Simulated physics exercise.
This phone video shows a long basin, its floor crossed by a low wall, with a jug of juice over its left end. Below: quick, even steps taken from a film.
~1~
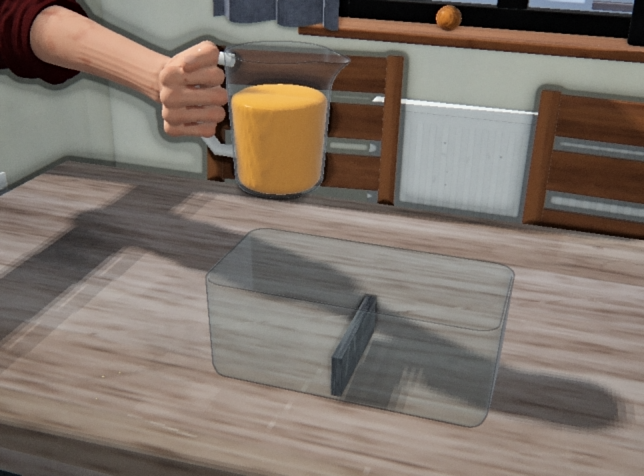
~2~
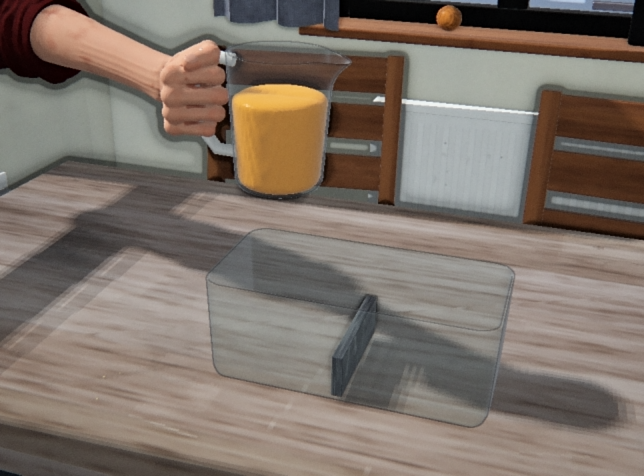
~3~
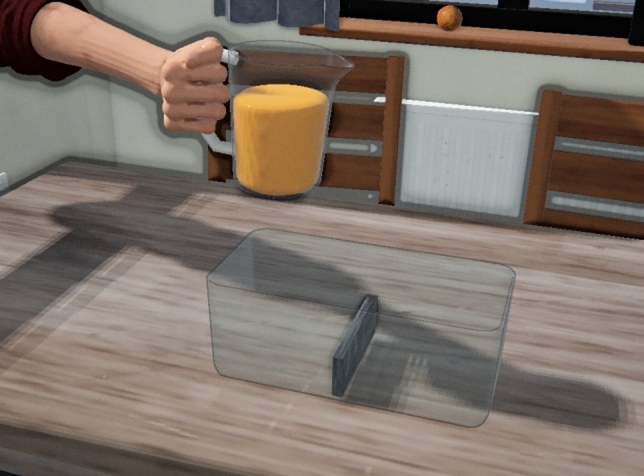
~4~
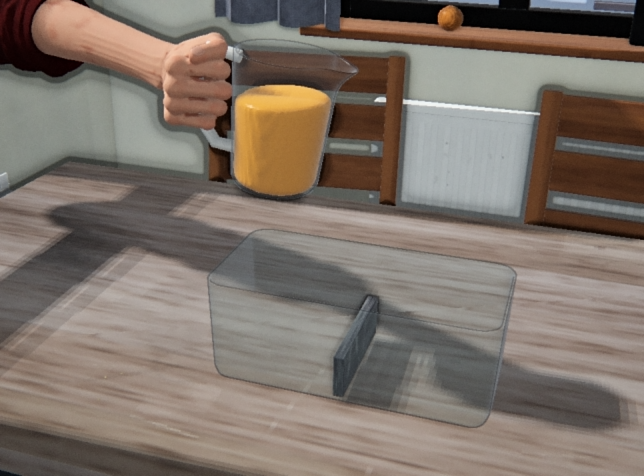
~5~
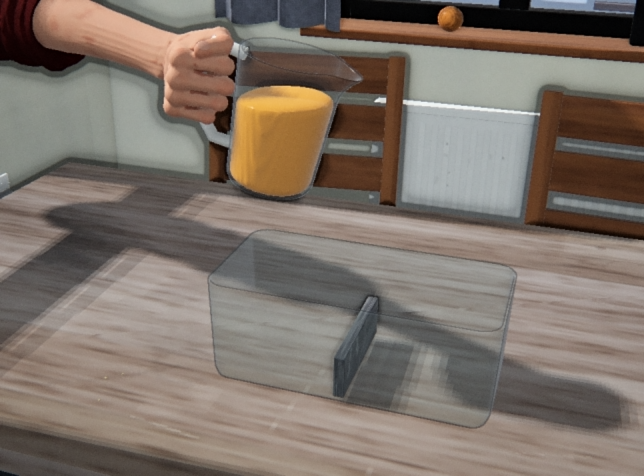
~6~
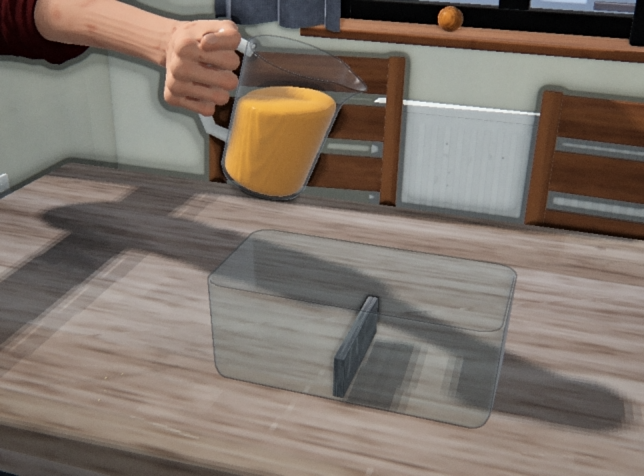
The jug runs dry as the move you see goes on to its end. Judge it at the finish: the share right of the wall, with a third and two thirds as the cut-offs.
At the finish, the right of the wall has over two thirds.
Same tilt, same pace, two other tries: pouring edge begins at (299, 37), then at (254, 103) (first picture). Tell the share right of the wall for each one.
First some 50, then 5 per cent.
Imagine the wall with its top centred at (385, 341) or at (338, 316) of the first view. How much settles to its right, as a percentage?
70 per cent, then 90 per cent, roughly.
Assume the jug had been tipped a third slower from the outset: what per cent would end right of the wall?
Somewhere near 90 percent.
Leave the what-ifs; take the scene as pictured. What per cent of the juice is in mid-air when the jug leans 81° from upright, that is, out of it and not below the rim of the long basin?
Near 15 in a hundred.
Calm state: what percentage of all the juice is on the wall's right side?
It comes to some 90 per cent.
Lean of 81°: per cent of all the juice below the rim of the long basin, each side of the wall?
Left 0, right 0.
A moment on, the jug is tipped on its side and 84 per cent is still to pour, 0 is left of the wall and 1 right of it.
Next, the jug is tipped right over and 22 per cent is still to pour, 0 is left of the wall and 54 right of it.
Then the jug is tipped right over and 1 per cent is still to pour, 6 is left of the wall and 88 right of it.
Later the jug is tipped right over and 0 per cent is still to pour, 7 is left of the wall and 91 right of it.
Finally, 7 per cent lies left of the wall, 91 right of it and 3 outside.
